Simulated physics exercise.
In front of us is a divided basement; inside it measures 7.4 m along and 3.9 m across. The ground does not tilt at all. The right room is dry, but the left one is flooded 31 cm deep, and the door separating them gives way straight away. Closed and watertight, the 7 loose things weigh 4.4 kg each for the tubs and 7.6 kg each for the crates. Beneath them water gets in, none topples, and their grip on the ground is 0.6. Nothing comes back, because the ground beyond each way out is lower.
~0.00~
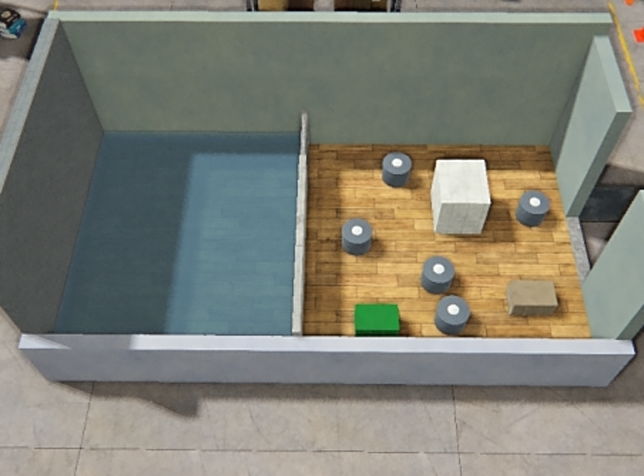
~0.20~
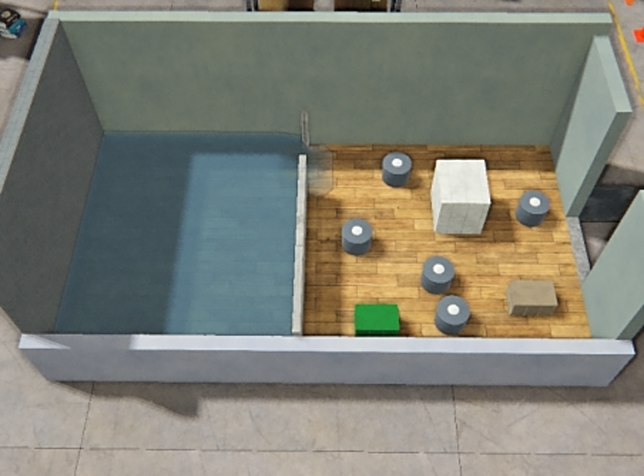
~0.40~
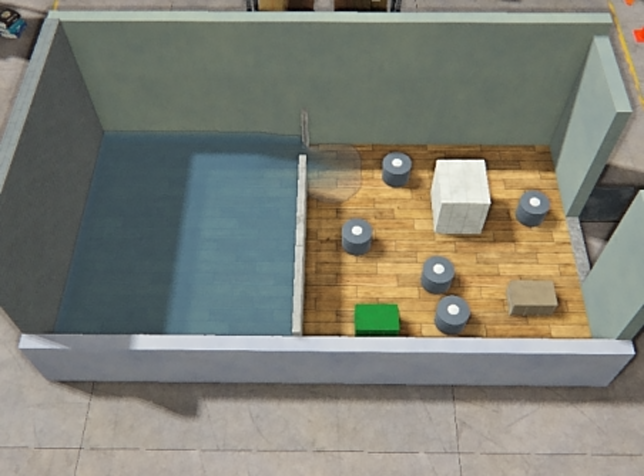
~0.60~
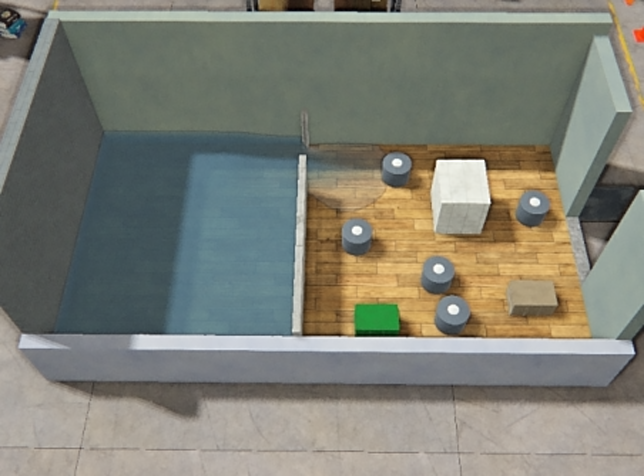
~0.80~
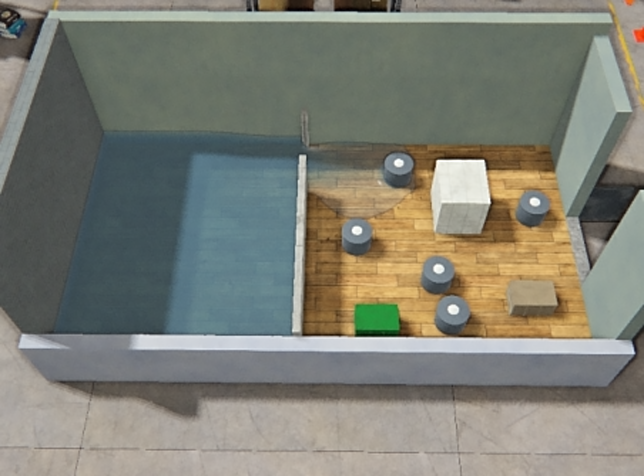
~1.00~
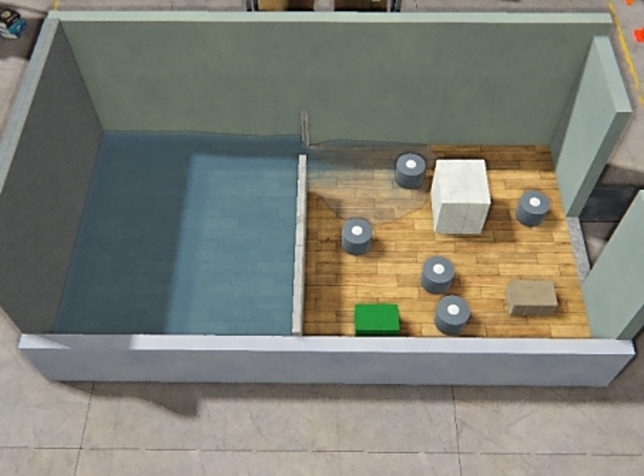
Water from the flooded left room slipped through a gap at the back of the dividing wall and spread thinly over the wooden floor, then nudged the nearest grey drum slightly to the right.
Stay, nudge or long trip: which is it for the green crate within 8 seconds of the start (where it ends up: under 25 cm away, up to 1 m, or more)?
It is displaced modestly.
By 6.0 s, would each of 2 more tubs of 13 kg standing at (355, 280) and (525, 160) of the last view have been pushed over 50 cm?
Taking them in turn, the first is below the mark and the second is above the mark.
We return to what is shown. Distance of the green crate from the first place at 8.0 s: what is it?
Close to 60 cm by then.
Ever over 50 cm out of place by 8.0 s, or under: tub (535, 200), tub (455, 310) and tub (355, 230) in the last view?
Listed order: Above the mark, above the mark and below the mark.
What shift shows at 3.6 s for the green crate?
Displacement near 0 cm.
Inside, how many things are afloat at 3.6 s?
At that moment it comes to 1.
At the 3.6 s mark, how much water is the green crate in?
About 2 cm.
After 1.6 s the green crate is near (377, 317), 0.0 m from its start, aground; 0 of 7 are out; 0 afloat.
After 3.6 s the green crate is near (377, 317), 0.0 m from its start, aground; 0 of 7 are out; 1 afloat.
After 5.6 s the green crate is near (369, 329), 0.2 m from its start, aground; 0 of 7 are out; 5 afloat.
After 8.0 s the green crate is near (328, 324), 0.7 m from its start, afloat; 0 of 7 are out; 6 afloat.
